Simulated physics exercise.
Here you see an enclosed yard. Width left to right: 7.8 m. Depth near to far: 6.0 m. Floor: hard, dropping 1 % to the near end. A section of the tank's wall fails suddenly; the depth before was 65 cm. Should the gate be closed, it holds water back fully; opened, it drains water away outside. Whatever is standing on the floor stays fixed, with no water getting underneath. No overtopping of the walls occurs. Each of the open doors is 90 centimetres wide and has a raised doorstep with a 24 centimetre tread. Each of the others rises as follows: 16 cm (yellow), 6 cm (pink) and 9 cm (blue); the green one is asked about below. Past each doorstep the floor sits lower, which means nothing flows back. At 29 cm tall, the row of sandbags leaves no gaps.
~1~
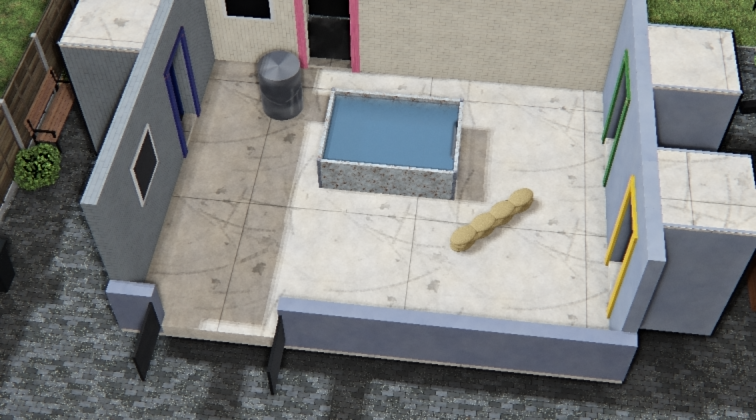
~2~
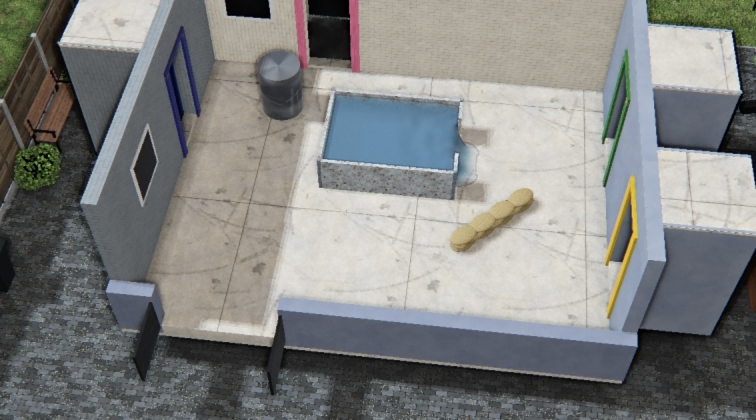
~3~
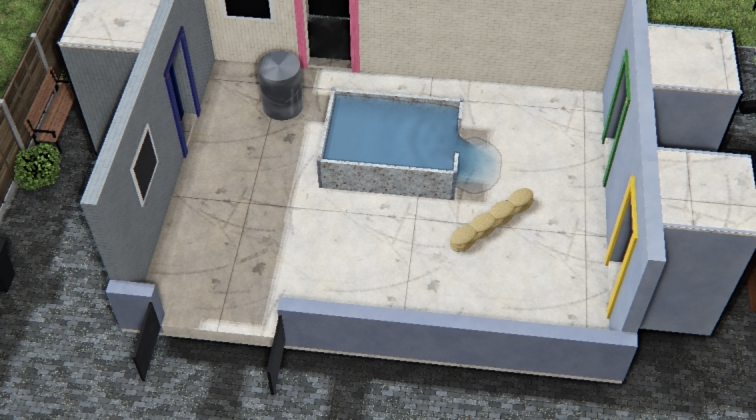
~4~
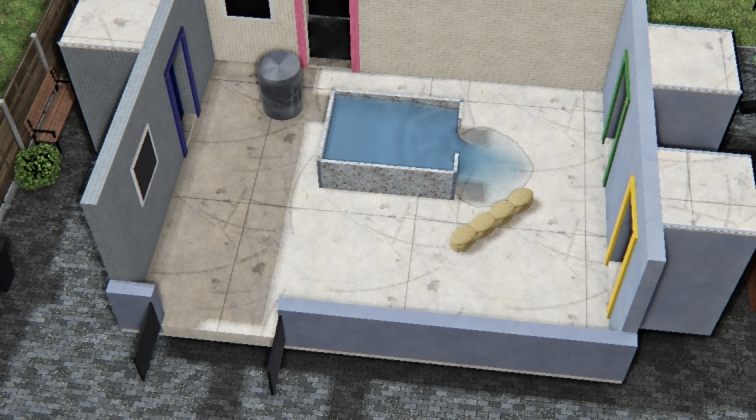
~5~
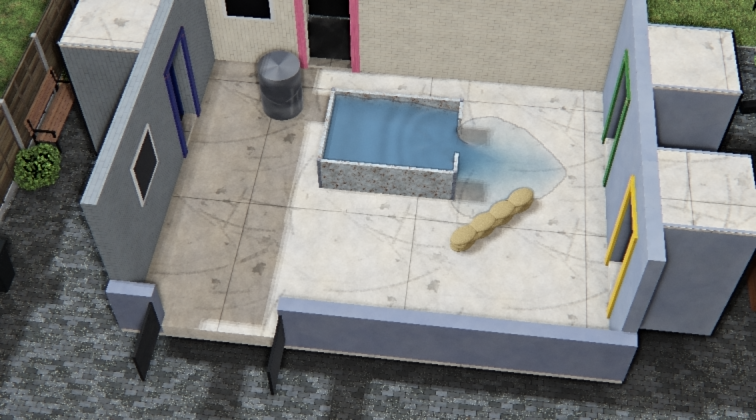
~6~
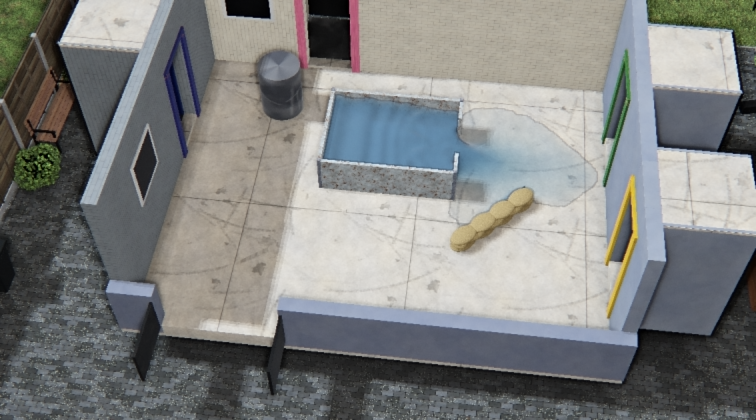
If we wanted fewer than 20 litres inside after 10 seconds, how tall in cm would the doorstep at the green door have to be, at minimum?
It would need to be around 27 cm tall.
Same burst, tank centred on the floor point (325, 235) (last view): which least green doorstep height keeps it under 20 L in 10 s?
A minimum of about 11.0 cm.
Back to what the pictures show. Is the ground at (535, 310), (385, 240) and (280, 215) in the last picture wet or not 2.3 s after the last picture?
In order: Soaked, soaked, untouched.
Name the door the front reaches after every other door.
The answer is the blue door.
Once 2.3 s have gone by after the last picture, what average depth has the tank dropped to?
On average, around 35 cm.
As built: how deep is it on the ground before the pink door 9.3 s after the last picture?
7.5 cm.
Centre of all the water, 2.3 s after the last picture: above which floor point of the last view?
The balance point sits at roughly (459, 162).
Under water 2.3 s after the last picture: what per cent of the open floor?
35 %.
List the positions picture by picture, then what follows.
The first frame shows the tank at (392, 133) is whole and still, 65 cm deep; the green door at (615, 125) is dry.
In the second frame, water pours out at (455, 153) and has run 0.3 m, to (471, 178); about 12 cm deep outside, 65 cm at the back.
In the third frame, the gap is at (455, 154), the front 0.8 m out at (494, 180); the back of the tank holds 65 cm.
In the fourth frame, the front is at (527, 173), 1.4 m from the gap at (455, 154); 1.8 m2 of floor is wet, 65 cm left at the back.
In the fifth frame, the front is at (560, 176), 2.0 m from the gap at (455, 154); 3.0 m2 of floor is wet, 65 cm left at the back.
In the sixth frame, the gap is at (455, 154), the front 2.6 m out at (593, 179); the back of the tank holds 64 cm; the green door at (615, 125), 2.8 m from the gap, is still 0.3 m from the nearest water.
Then, 0.7 s after the last picture water covers 20 % of the floor, deepest (34 cm) near (466, 165); 26 cm at the green door, 6 litres in over its 18 cm doorstep.
Then, 2.3 s after the last picture water covers 35 % of the floor, deepest (28 cm) near (603, 170); 27 cm at the green door, 89 litres in over its 18 cm doorstep.
Then, 9.3 s after the last picture water covers 90 % of the floor, deepest (12 cm) near (574, 355); 10 cm at the green door, 120 litres in over its 18 cm doorstep.
At the green door as built, the water peaked near 31 cm, 1.3 s after the last picture.
Run again over the same 10 s with other heights there, 51 litres in over 22.5 cm, 7 litres over 30.5 cm. The limit of 20 litres is kept from about 27 cm up.
